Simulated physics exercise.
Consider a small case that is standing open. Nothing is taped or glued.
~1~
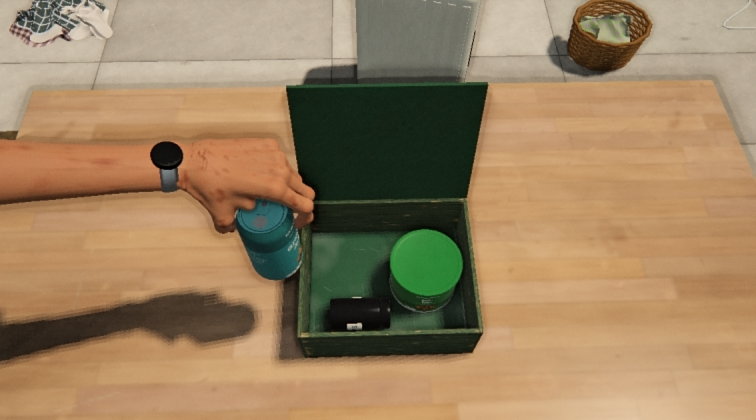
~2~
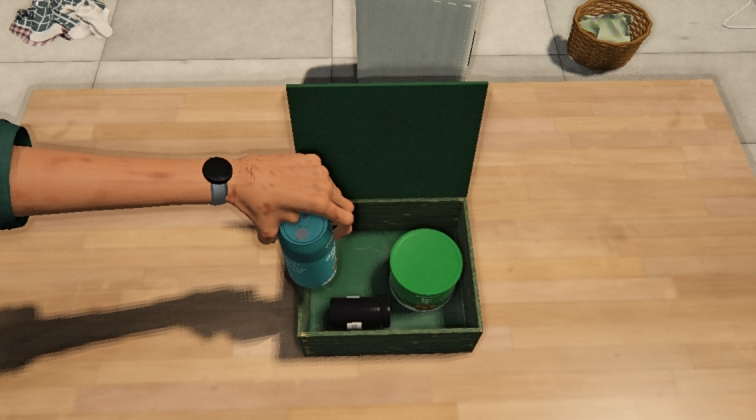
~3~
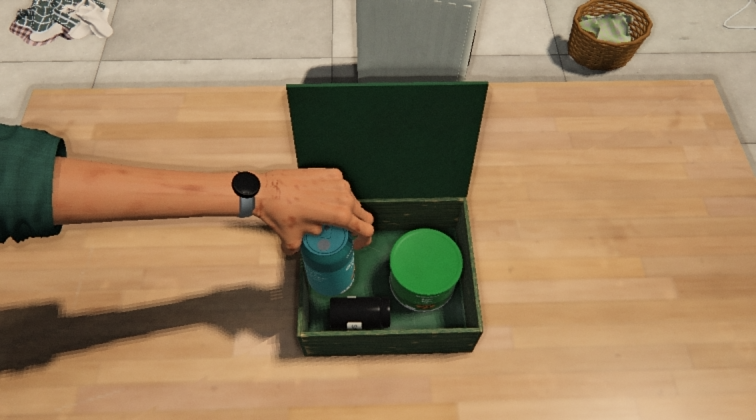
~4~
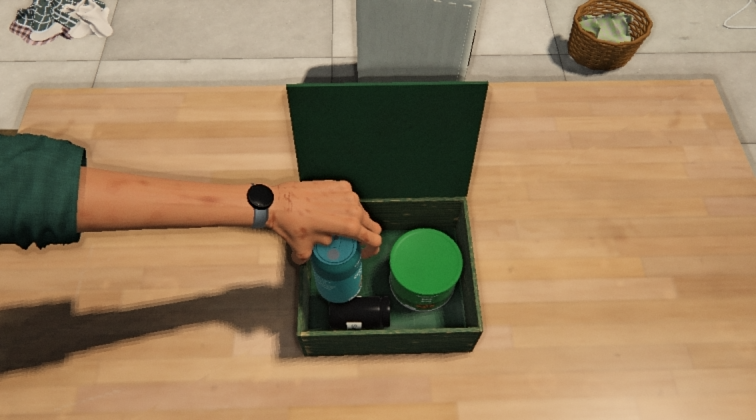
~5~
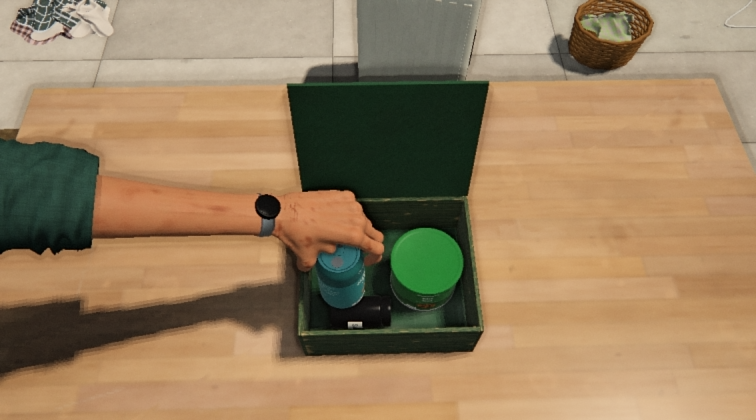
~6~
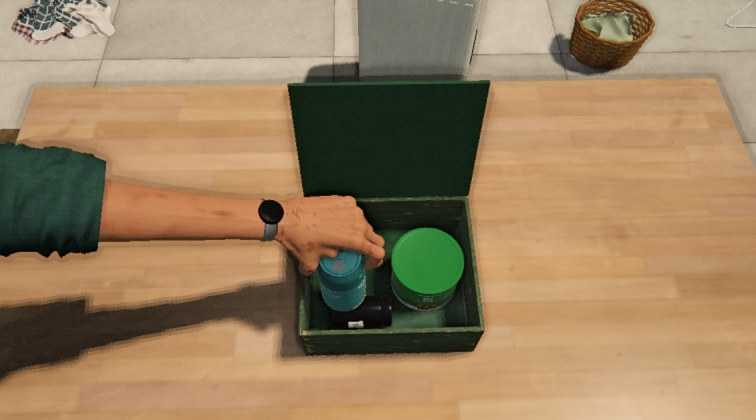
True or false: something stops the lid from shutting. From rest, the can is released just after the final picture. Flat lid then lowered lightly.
False.
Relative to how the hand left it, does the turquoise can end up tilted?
As it turns out, it changes its angle.
Then, 0.50 s past the last view, turquoise can on its side near (350, 261); black shaker displaced a little.
Then, 1.50 s past the last view, lid 65° above the rim; turquoise can on its side near (368, 261).
Then, 2.00 s past the last view, lid 19° above the rim; turquoise can on its side near (370, 261).
Finally, lid shut; down or leaning hard in the box, turquoise can; the other 2 still in place. Final places as the last picture's camera would see them, turquoise can near (369, 261).
